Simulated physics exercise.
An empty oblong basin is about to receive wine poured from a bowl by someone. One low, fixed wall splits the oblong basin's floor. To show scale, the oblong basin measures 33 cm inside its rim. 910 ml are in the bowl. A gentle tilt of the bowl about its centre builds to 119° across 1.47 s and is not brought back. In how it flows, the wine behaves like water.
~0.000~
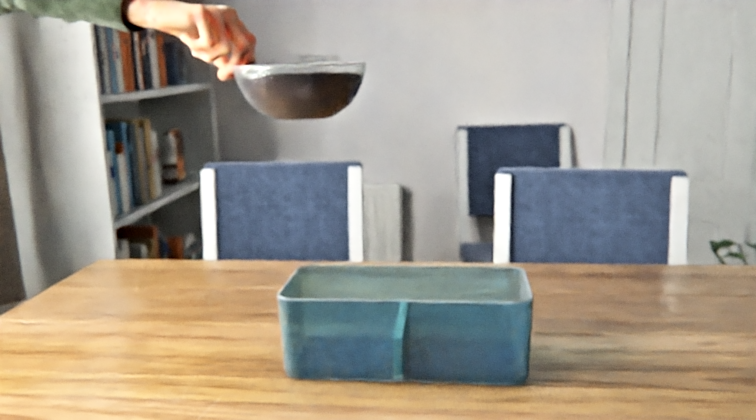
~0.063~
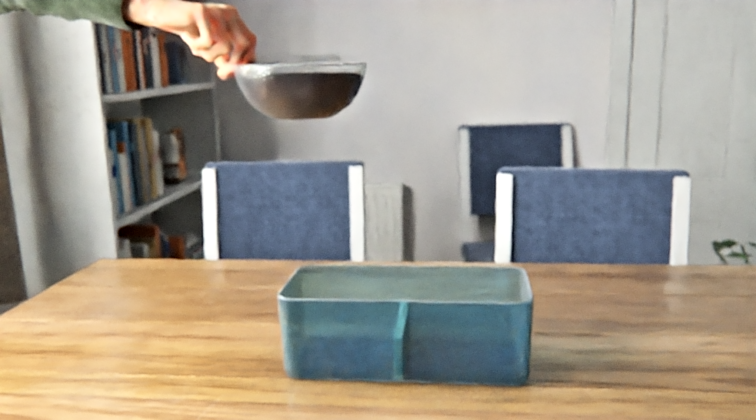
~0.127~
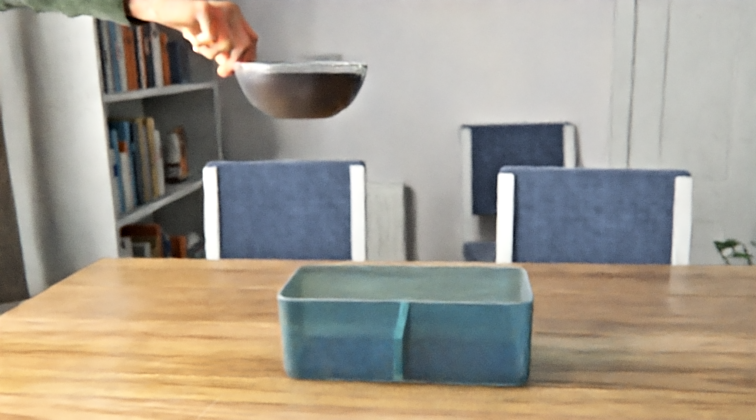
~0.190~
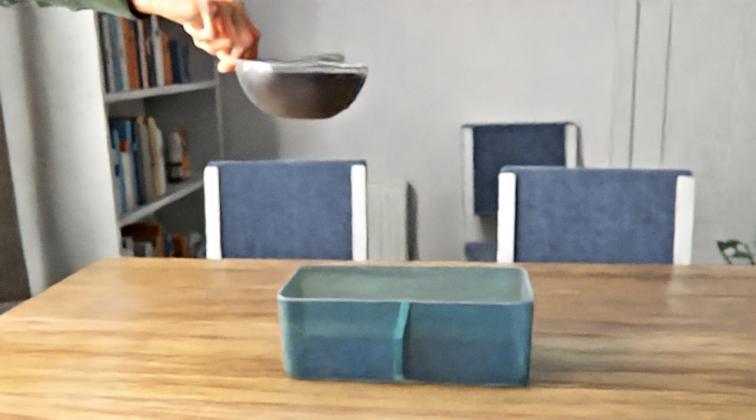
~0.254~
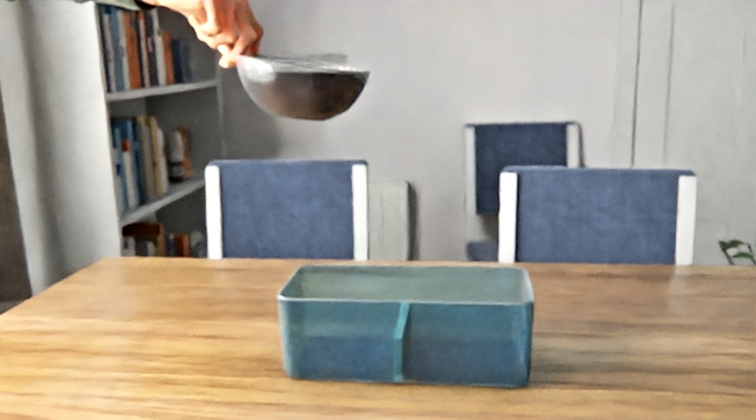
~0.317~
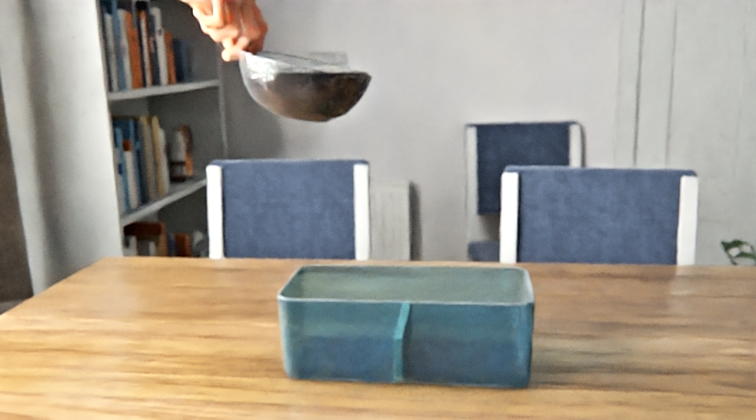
To begin with, a hand at the upper left holds a bowl of dark liquid nearly level above an empty blue-green oblong basin on a wooden table. The hand then gradually tilts the bowl slightly, its right side dipping, while the basin stays still.
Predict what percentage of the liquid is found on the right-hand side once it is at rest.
About 84 % is on the right.
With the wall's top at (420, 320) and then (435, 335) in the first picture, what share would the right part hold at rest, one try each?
One try each: Around 75 percent and then around 50 percent.
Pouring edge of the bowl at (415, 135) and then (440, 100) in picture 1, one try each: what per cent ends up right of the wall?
Respectively 95 and 80 %.
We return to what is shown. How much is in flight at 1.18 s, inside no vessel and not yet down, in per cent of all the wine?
Some 4 % is up in the air.
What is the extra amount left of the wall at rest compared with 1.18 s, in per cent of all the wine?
About 2 per cent.
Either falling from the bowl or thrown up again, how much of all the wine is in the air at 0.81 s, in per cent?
Roughly 48 percent.
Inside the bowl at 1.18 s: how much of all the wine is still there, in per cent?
Around 0 percent of it.
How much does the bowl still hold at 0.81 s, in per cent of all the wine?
Near 24 in a hundred.
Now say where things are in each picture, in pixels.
Tilt 0°; pouring edge (365, 65); surface from (242, 74) to (363, 71); the oblong basin's rim runs from (289, 282) to (528, 285); the wall's top is at (402, 318), in the first picture.
Tilt 1°; pouring edge (365, 65); surface from (243, 73) to (363, 71), in the second picture.
Tilt 2°; pouring edge (366, 66); surface from (243, 72) to (364, 72), in the third picture.
Tilt 5°; pouring edge (367, 69); surface from (245, 71) to (365, 73), in the fourth picture.
Tilt 9°; pouring edge (368, 73); surface from (247, 71) to (367, 73), in the fifth picture.
Tilt 13°; pouring edge (370, 79); surface from (249, 72) to (370, 75); 1 per cent is over the edge, in the sixth picture.
By 0.81 s the tilt is 69° and 24 per cent is still to pour, 1 is left of the wall and 25 right of it.
By 1.18 s the tilt is 108° and 0 per cent is still to pour, 12 is left of the wall and 83 right of it.
By 1.56 s the tilt is 119° and 0 per cent is still to pour, 14 is left of the wall and 84 right of it.
By 1.97 s the tilt is 119° and 0 per cent is still to pour, 14 is left of the wall and 84 right of it.
At rest 14 per cent lies left of the wall, 84 right of it and 2 outside.
